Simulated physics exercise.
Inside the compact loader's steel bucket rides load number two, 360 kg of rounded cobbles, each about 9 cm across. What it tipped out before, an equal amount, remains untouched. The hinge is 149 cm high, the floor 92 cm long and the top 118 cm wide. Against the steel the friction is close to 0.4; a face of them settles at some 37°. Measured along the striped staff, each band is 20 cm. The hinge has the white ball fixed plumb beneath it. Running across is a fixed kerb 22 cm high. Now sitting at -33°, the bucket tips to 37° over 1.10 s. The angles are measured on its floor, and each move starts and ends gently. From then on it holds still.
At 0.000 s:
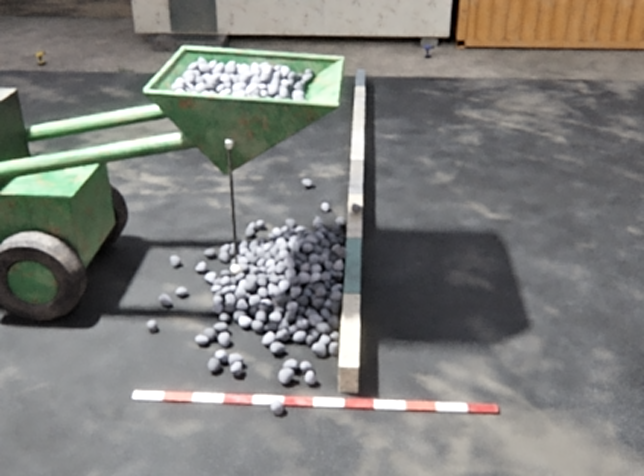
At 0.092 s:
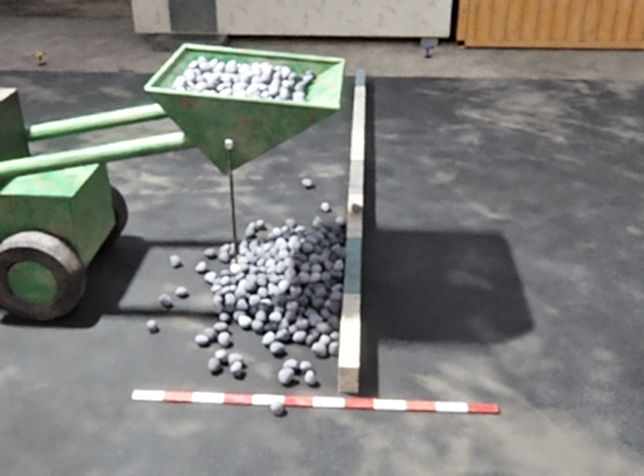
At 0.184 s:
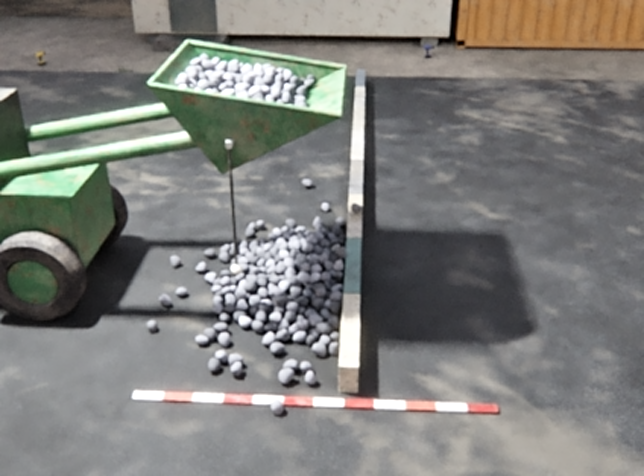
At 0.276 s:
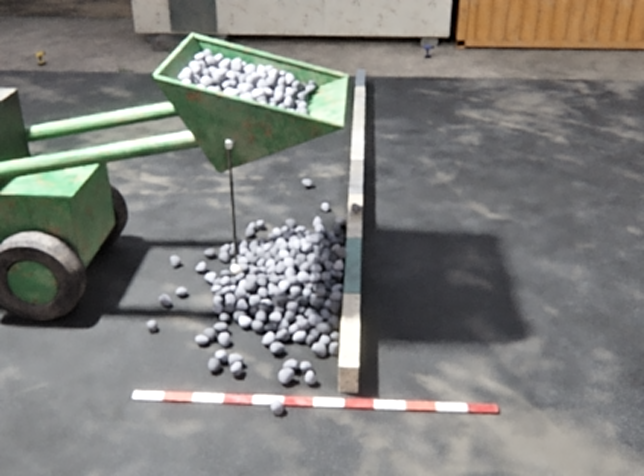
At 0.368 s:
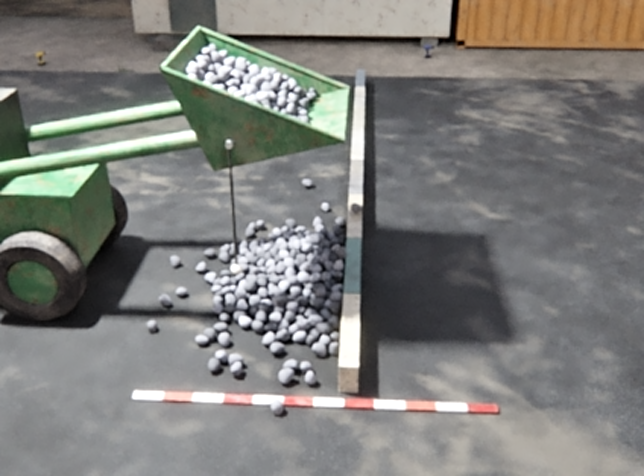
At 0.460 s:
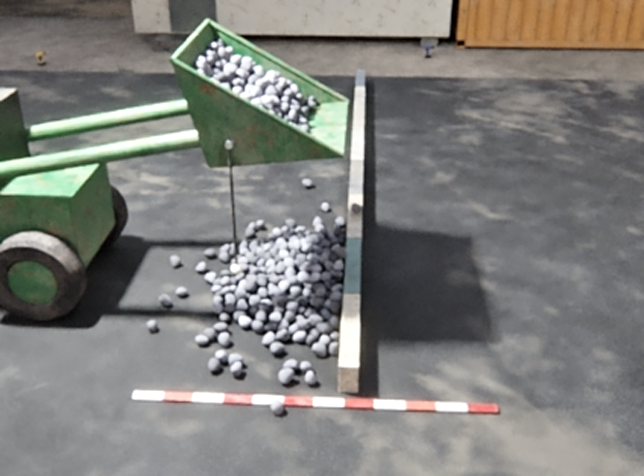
Green loader tilting its stone-filled bucket steadily forward, lip lowering to the right, above a heap of grey stones beside an upright barrier.
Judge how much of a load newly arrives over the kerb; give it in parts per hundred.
Close to 84 in every hundred.
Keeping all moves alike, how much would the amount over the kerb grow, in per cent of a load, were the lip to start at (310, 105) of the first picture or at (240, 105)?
The first would add around 50 per cent, the second around 5 per cent.
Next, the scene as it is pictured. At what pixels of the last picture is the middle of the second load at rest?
Centre: Approx. (406, 285).
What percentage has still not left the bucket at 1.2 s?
About 70 percent.
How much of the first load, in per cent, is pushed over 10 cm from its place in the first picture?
About 0 %.
After 0.8 s the floor is at 26°; in per cent of one load, 100 in the bucket, 100 on this side of the kerb; the foremost stones are at (342, 259).
After 1.2 s the floor is at 37°; in per cent of one load, 69 in the bucket, 131 on this side of the kerb; the foremost stones are at (358, 222).
After 1.5 s the floor is at 37°; in per cent of one load, 18 in the bucket, 140 on this side of the kerb, 42 over the kerb; the foremost stones are at (431, 286).
After 4.3 s the floor is at 37°; in per cent of one load, 0 in the bucket, 116 on this side of the kerb, 84 over the kerb; the foremost stones are at (620, 273). Net gain over the kerb, 84.
